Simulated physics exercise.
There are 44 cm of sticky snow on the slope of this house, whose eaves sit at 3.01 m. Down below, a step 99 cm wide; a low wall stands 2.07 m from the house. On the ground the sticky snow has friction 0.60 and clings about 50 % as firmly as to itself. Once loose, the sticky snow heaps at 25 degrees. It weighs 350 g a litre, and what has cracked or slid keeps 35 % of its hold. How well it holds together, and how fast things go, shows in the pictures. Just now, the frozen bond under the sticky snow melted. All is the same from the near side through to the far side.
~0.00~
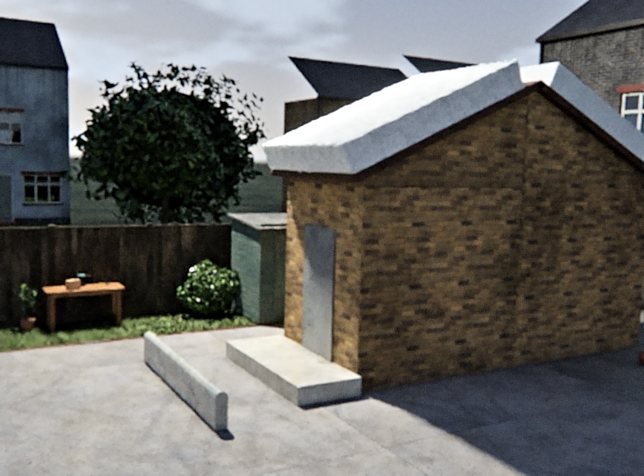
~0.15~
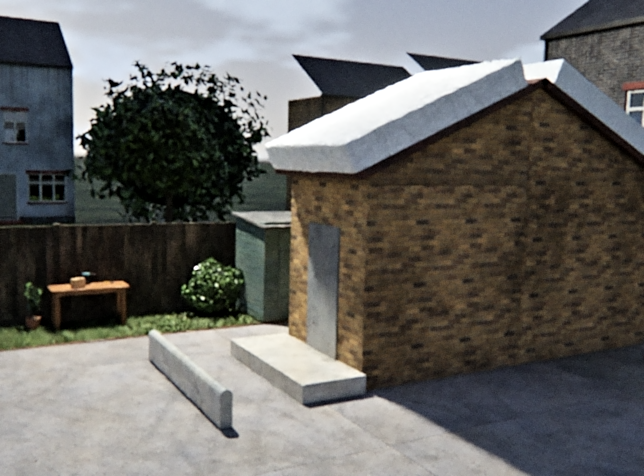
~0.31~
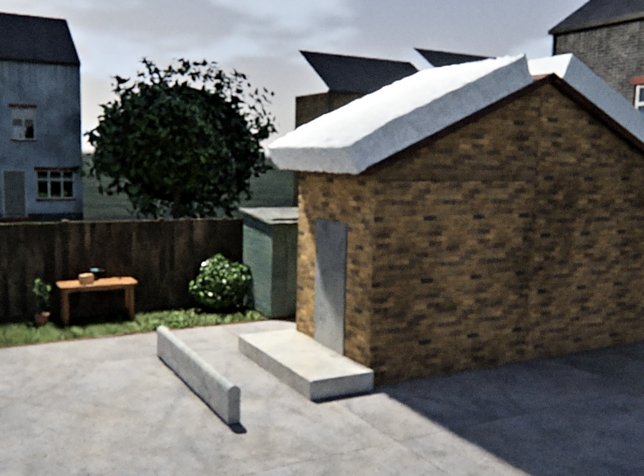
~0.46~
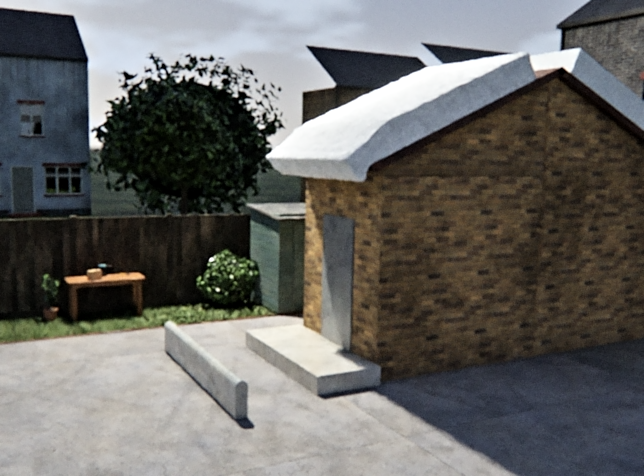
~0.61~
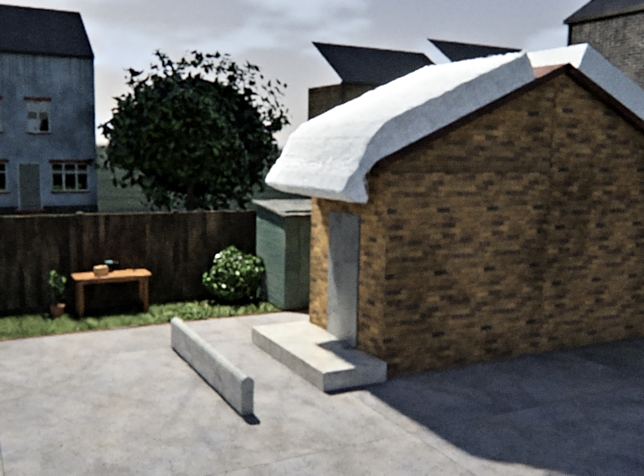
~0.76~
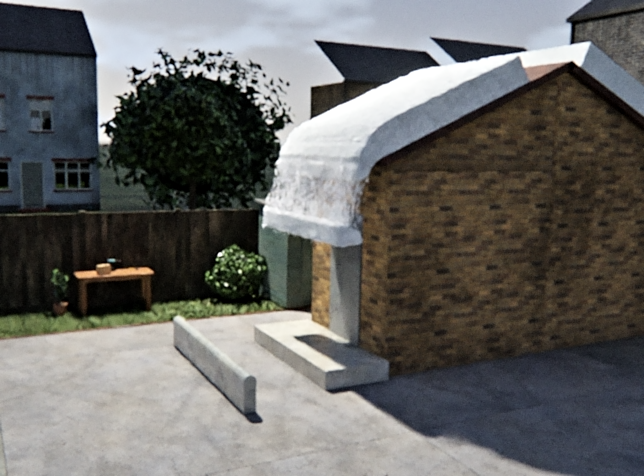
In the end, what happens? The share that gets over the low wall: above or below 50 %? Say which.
The answer is below.
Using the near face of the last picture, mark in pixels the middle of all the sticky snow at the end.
Centre noted at roughly (232, 386).
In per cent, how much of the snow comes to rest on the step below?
Near 10 %.
After 1.17 s, 74 % is still on the roof and 0 % is past the low wall.
After 1.65 s, 39 % is still on the roof and 0 % is past the low wall.
After 2.12 s, none is still on the roof and 11 % is past the low wall.
After 2.60 s, none is still on the roof and 36 % is past the low wall.
After 3.50 s, at the end, none is still on the roof and 36 % is past the low wall.
